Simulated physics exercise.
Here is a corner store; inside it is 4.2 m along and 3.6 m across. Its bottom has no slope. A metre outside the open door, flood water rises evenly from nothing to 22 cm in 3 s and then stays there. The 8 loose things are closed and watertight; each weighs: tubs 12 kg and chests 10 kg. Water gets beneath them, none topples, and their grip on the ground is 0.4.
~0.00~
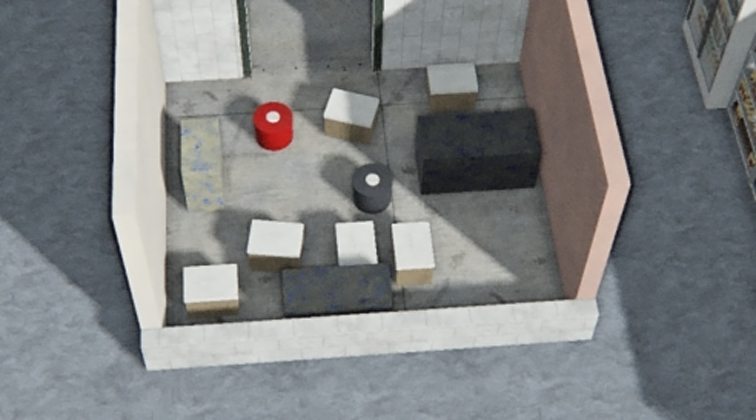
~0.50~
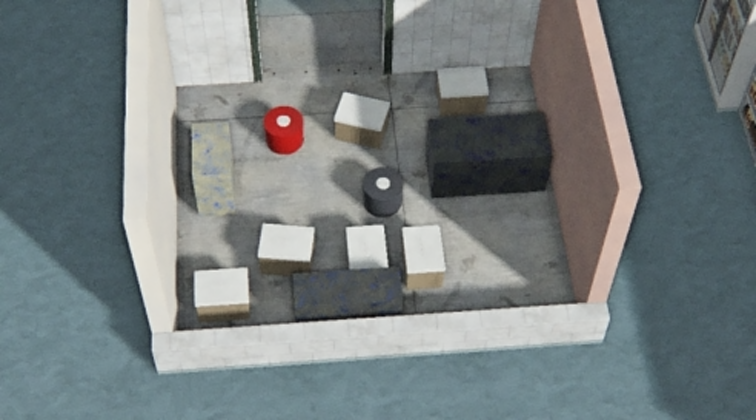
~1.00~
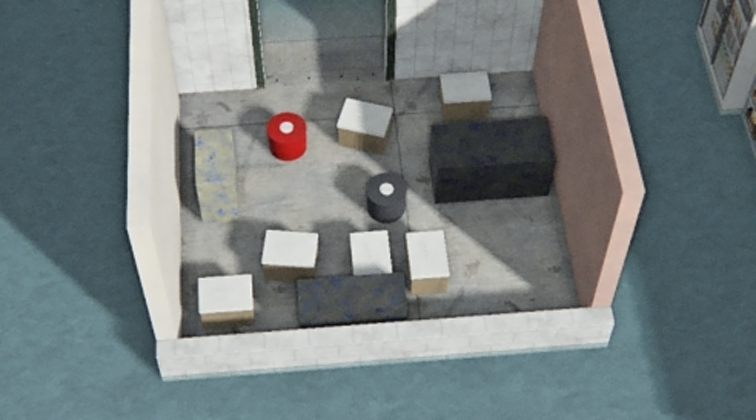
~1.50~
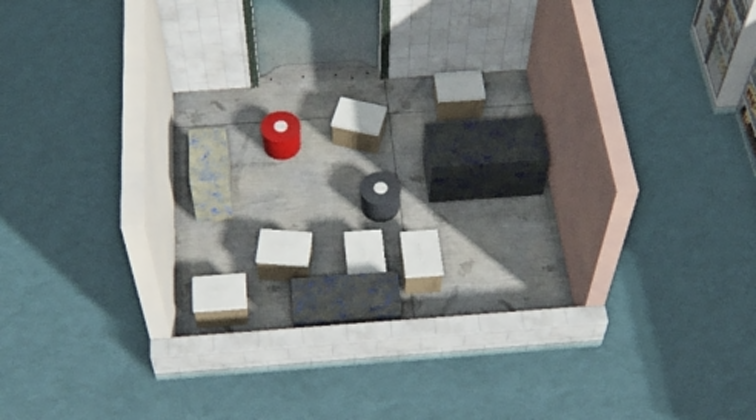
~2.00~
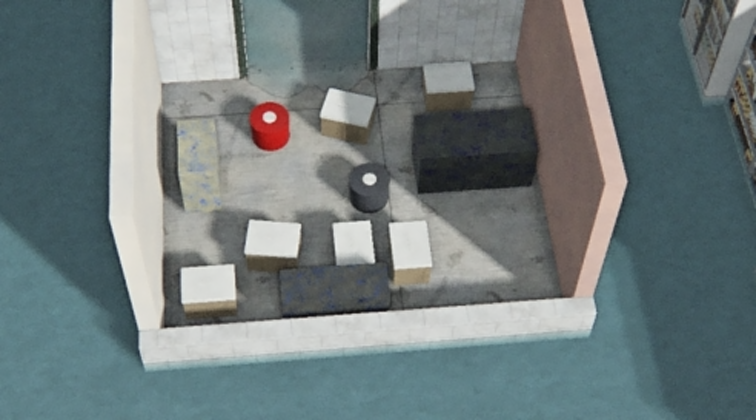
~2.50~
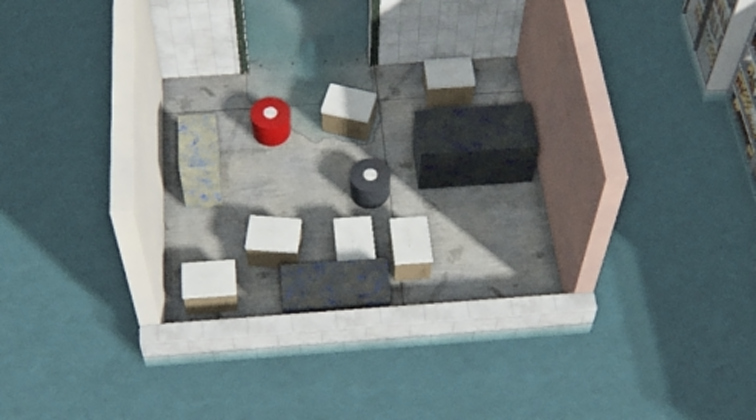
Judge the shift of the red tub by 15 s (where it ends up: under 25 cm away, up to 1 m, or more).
Red tub travels far.
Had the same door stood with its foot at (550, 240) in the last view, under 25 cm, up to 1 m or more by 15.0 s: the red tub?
Then the red tub ends far away.
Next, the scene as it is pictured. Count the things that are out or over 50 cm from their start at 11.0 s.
By then 7.
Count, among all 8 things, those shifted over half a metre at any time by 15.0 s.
I count 8.
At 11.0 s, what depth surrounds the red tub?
About 16 cm.
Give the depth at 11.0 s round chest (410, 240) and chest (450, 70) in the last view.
About 16 and 5 cm.
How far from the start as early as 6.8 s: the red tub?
About 200 cm.
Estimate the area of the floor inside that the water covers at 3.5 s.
Some 4.0 m2.
After 3.5 s the red tub is near (256, 129), 0.3 m from its start, aground; 0 afloat.
After 6.8 s the red tub is near (182, 257), 2.1 m from its start, afloat; 5 afloat.
After 11.0 s the red tub is near (227, 263), 2.1 m from its start, afloat; 8 afloat.
After 15.0 s the red tub is near (181, 242), 2.0 m from its start, afloat; 8 afloat.
